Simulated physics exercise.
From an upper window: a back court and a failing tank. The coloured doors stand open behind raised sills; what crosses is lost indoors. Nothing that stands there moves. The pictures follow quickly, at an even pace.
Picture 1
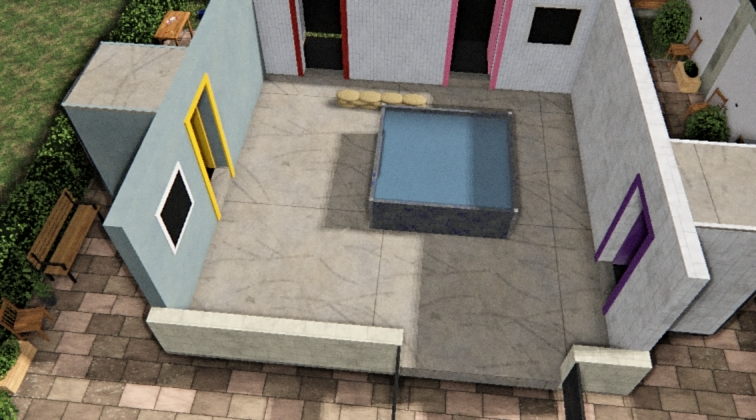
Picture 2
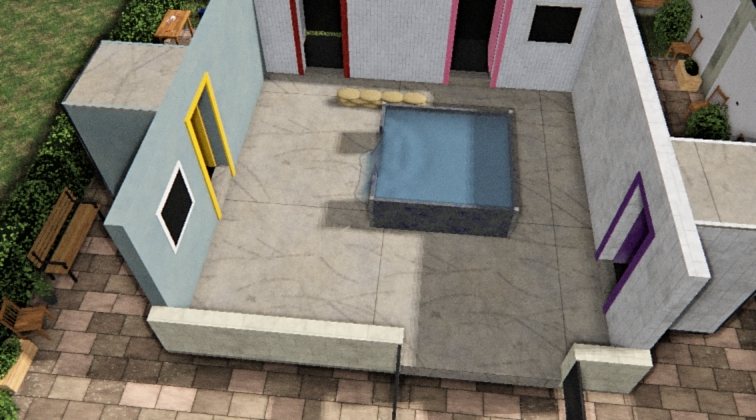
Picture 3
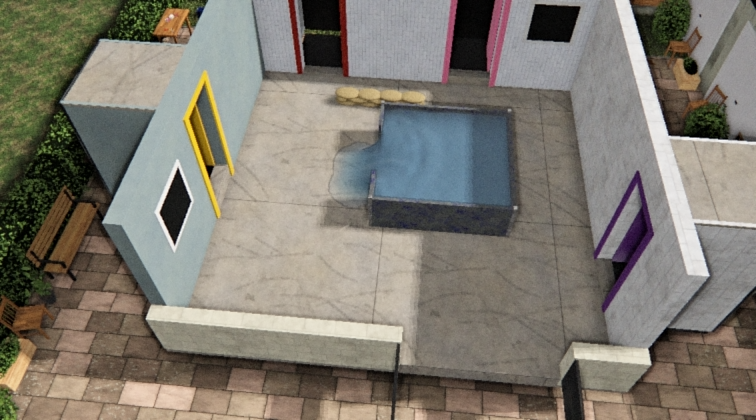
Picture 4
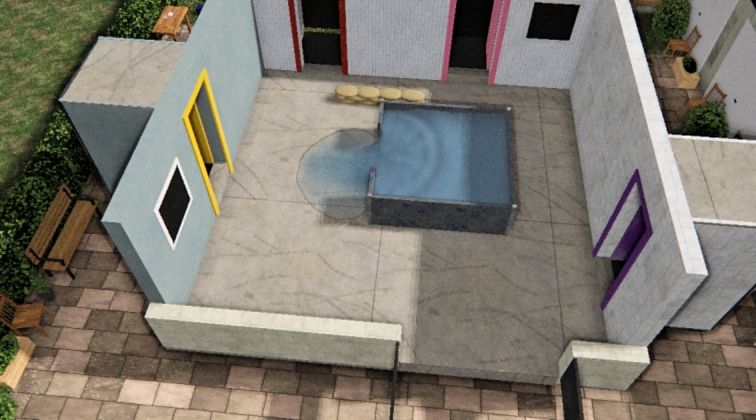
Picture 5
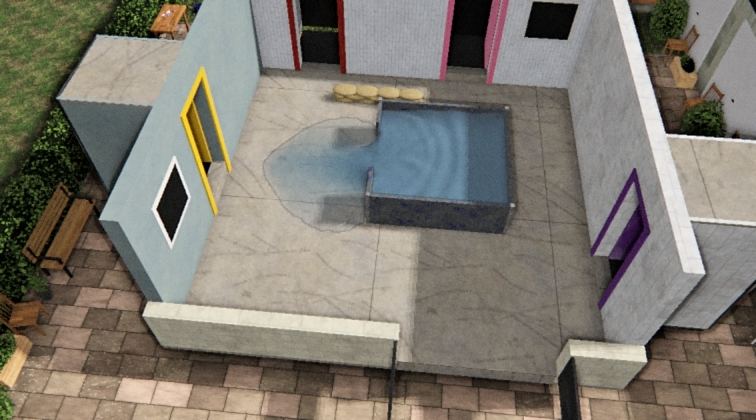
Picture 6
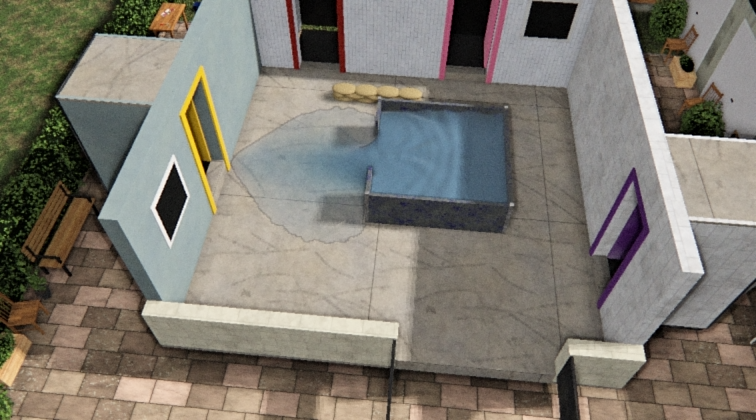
Water pours from a gap in the tank's left side and spreads across the court.
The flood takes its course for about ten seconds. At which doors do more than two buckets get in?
The pink door stays under that; the yellow door stays under that; the red door takes more than that; the purple door takes more than that.
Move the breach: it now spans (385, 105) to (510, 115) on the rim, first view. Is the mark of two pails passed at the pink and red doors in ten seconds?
In short: The pink one lets more in, the red one takes more.
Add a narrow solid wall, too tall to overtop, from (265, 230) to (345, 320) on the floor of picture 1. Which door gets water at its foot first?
It is the yellow-painted one.
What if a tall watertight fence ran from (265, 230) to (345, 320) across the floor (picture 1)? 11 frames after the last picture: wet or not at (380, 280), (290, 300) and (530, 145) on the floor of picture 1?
In that order: No water, not flooded, clear.
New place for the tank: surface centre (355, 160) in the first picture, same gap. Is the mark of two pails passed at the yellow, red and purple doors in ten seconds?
The yellow door is over, the red door floods, the purple door lets more in.
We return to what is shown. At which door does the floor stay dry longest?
It is the purple-painted one.
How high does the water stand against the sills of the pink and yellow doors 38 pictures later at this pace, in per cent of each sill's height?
Roughly 40 per cent, then 50 per cent.
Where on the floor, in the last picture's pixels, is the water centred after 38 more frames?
I would point to (367, 186).
A moment on, water covers 25 % of the floor; the pink door not reached, the yellow door wet at the sill, nothing in, the red door not reached, the purple door not reached.
Next, water covers 35 % of the floor; the pink door not reached, the yellow door under two buckets in, the red door not reached, the purple door not reached.
Then, water covers 45 % of the floor; the pink door not reached, the yellow door under two buckets in, the red door over two buckets in, the purple door not reached.
Later, water covers 85 % of the floor; the pink door wet at the sill, nothing in, the yellow door under two buckets in, the red door far over two buckets in, the purple door under two buckets in.
In the end, water covers 95 % of the floor; the pink door wet at the sill, nothing in, the yellow door under two buckets in, the red door far over two buckets in, the purple door far over two buckets in.
